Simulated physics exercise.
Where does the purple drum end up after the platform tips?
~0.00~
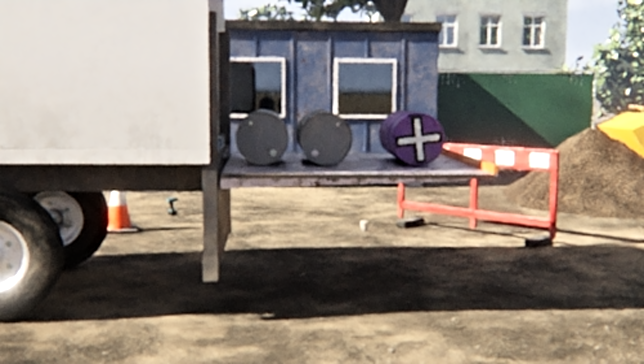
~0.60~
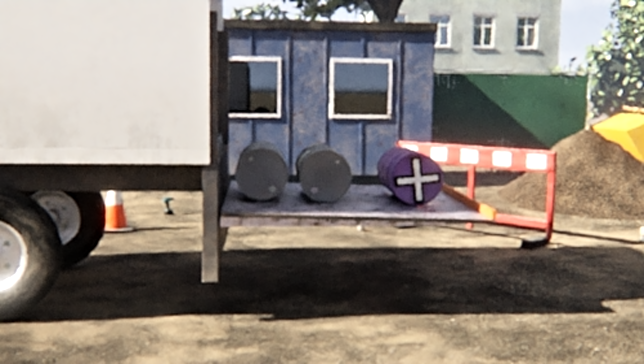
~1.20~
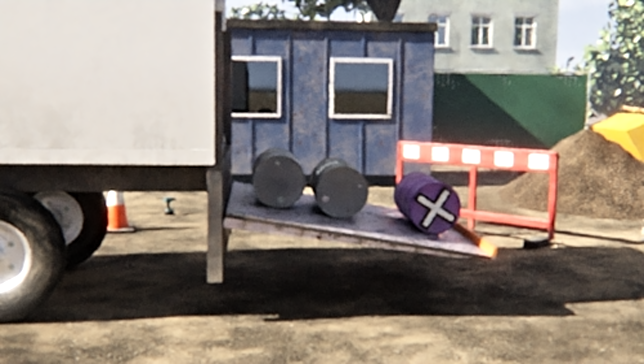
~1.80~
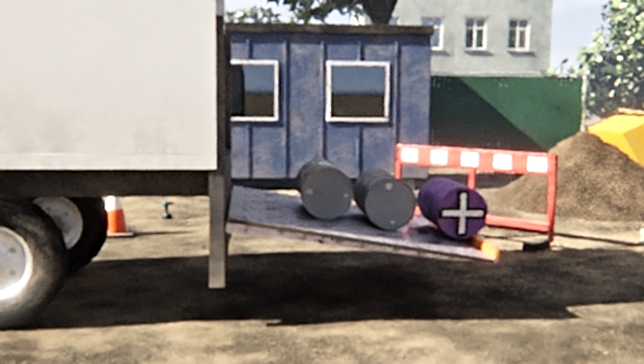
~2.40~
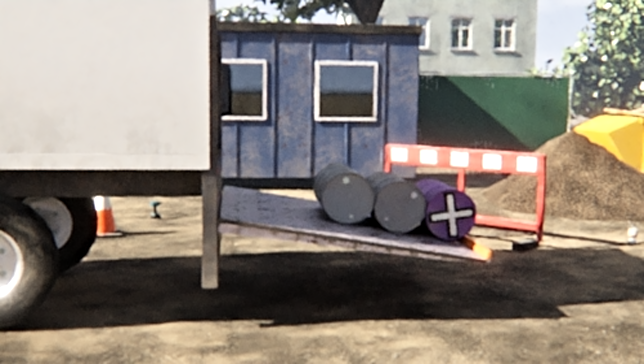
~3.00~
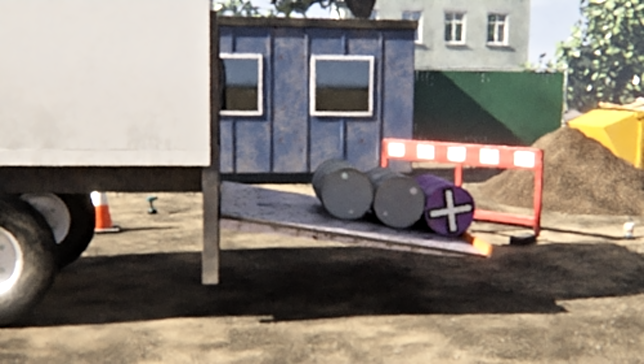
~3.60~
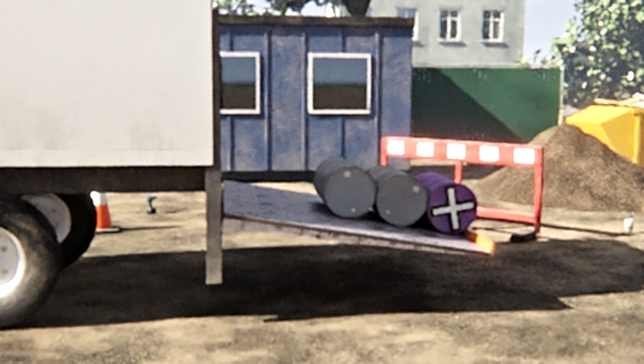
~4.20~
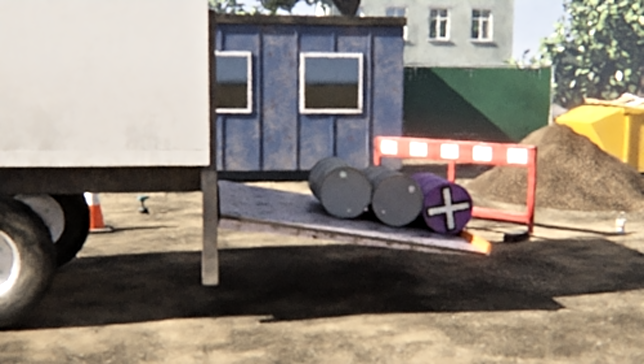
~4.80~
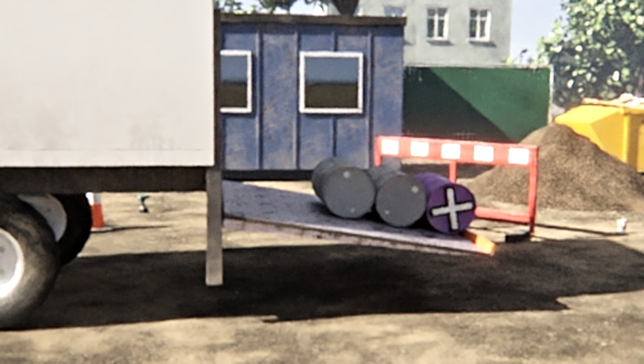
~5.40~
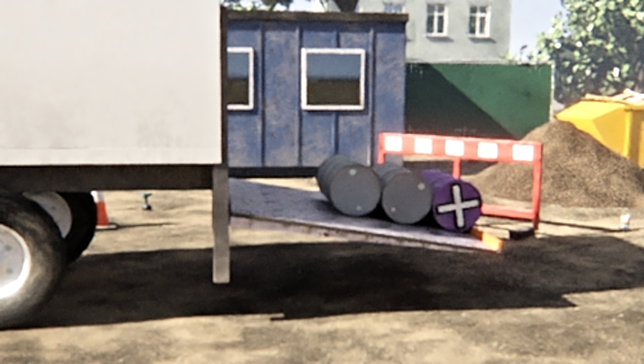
It ends up near the low outer edge of the platform, held back there with the two grey drums bunched up behind it.
